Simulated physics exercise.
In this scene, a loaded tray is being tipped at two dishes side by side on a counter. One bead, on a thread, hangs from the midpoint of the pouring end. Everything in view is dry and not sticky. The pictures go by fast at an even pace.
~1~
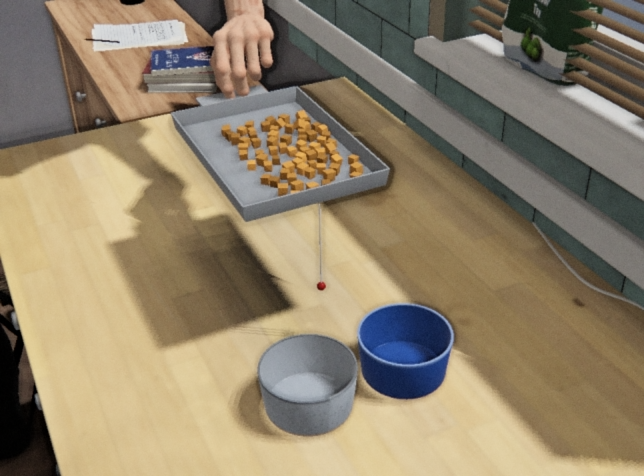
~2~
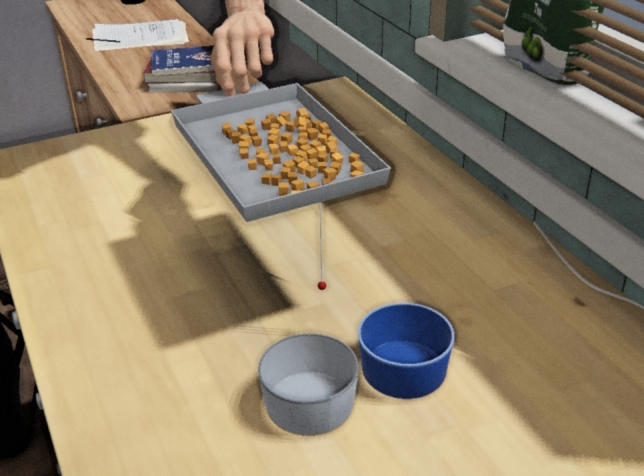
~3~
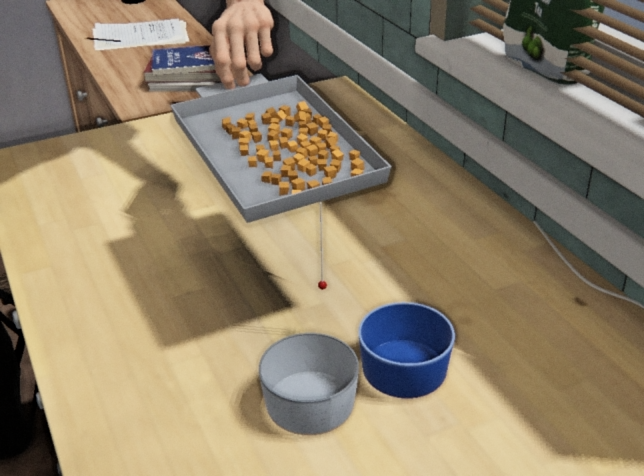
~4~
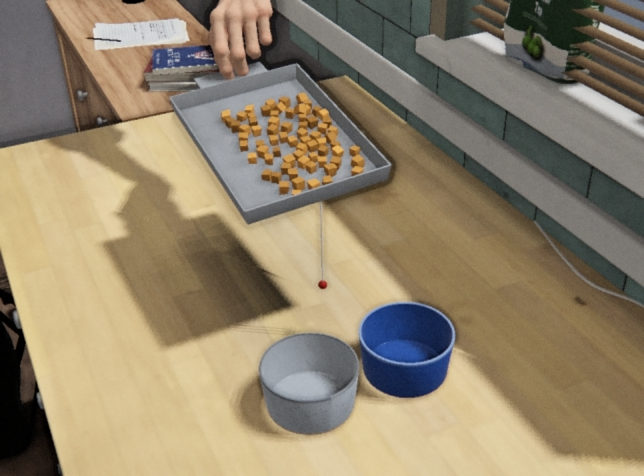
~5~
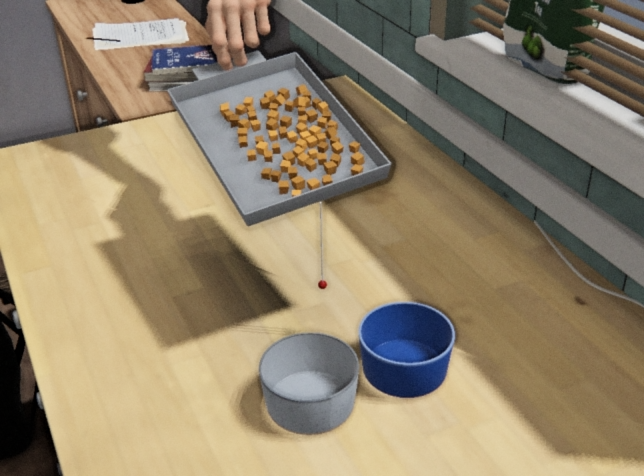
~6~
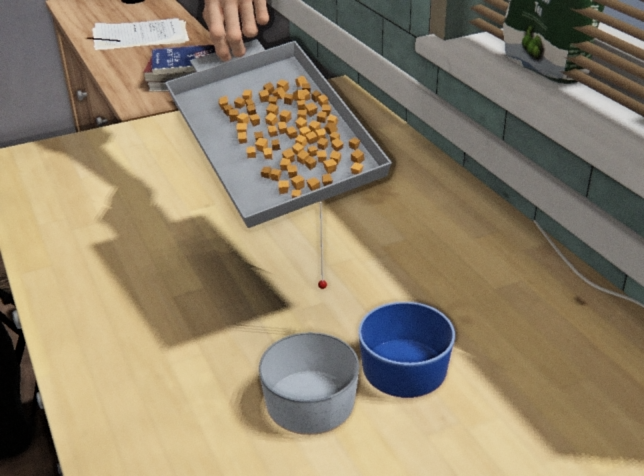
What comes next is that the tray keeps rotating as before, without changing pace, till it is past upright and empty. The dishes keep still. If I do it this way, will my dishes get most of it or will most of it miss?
Most of it finds no dish.
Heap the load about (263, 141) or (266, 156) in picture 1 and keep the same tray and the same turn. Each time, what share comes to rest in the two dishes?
First case: Around 10 %; second case: Around 0 %.
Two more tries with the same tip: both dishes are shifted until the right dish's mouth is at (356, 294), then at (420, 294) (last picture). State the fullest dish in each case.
Try 1: The dish to the left; try 2: The dish to the left.
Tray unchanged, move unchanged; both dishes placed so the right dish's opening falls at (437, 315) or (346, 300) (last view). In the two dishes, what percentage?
The first position comes out at 20 per cent, the other at 70 per cent.
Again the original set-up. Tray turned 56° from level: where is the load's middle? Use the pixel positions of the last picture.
In the last view the centre sits at roughly (276, 181).
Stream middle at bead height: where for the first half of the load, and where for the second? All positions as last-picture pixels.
(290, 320), then (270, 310).
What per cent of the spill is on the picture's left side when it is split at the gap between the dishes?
Roughly 100 %.
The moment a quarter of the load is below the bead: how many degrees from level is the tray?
Roughly 110 degrees from level.
Just after the last frame, tray tipped steeply; almost all on the tray; just a few in the air.
A moment on, tray tipped right over; the larger part on the tray; about a tenth in the left dish; about a tenth outside both.
Further on, tray tipped past a quarter turn; roughly a quarter in the left dish; the larger part outside both.
When it is over, tray tipped past a quarter turn; roughly a quarter in the left dish; not one in the right dish; the larger part outside both.
